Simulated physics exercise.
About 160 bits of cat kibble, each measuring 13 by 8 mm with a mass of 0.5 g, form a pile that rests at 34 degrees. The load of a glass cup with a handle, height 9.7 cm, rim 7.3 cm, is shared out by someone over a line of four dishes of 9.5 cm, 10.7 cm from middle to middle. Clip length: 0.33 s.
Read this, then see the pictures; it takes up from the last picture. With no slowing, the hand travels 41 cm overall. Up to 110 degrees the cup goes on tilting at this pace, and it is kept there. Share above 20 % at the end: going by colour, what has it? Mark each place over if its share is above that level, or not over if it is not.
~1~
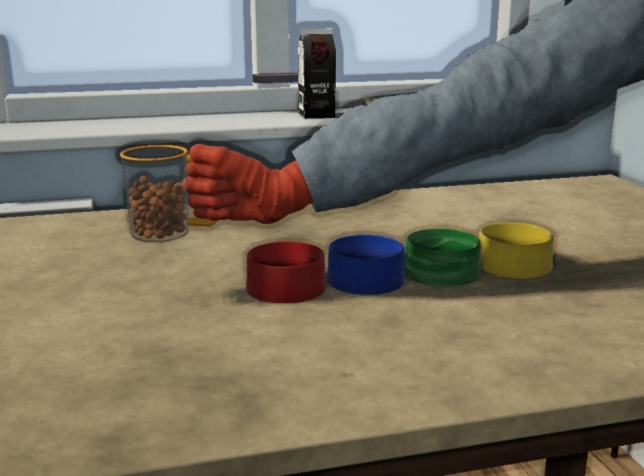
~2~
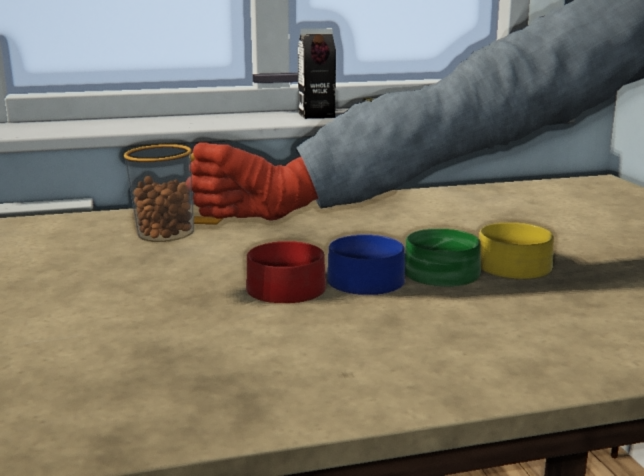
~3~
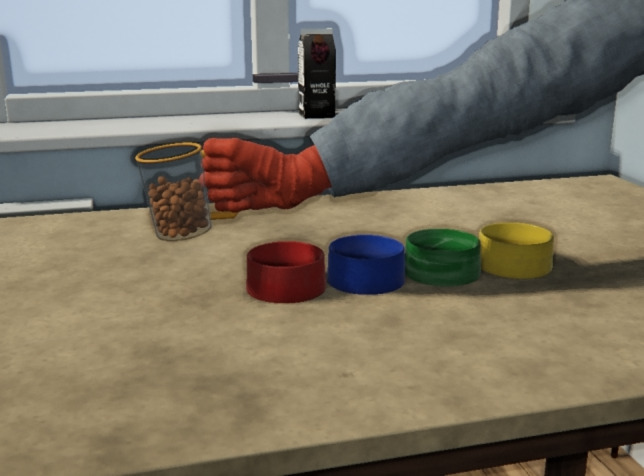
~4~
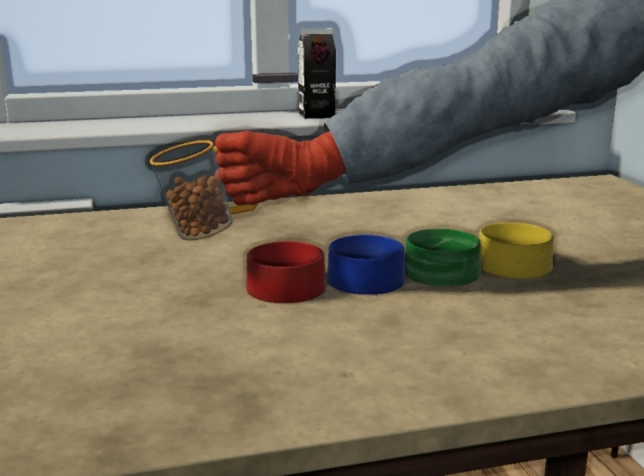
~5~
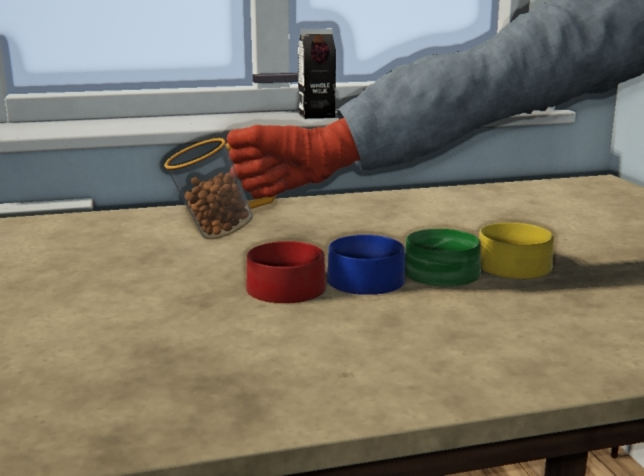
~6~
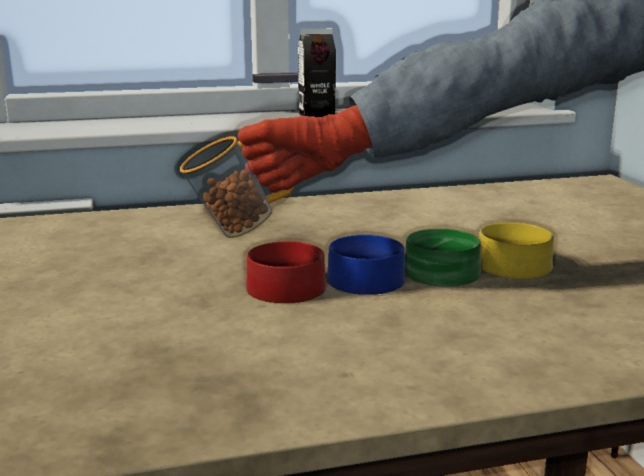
Red: Not over, blue: Not over, green: Over, yellow: Not over, counter: Not over.
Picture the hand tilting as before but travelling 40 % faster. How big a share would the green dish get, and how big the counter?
Shares - green 90, counter 0.
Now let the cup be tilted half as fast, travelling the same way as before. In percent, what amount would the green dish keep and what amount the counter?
Green 90; counter 0.
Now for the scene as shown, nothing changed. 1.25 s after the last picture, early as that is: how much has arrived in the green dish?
I'd say close to 30 per cent at that point.
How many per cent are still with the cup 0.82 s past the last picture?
About 95 %.
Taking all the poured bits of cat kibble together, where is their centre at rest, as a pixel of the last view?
Est. centre at rest: (435, 261) px.
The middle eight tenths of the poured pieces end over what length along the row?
Spread: Around 6 cm.
Then, 0.49 s after the last picture, tilt 77 degrees; cup holds 100 %.
Then, 0.82 s after the last picture, tilt 109 degrees; cup holds 95 %, blue 5 %.
Then, 1.25 s after the last picture, tilt 110 degrees; cup holds 60 %, blue 5 %, green 30 %.
In the end, red 0 %, blue 5 %, green 80 %, yellow 0 %, counter 5 %, cup 15 %.
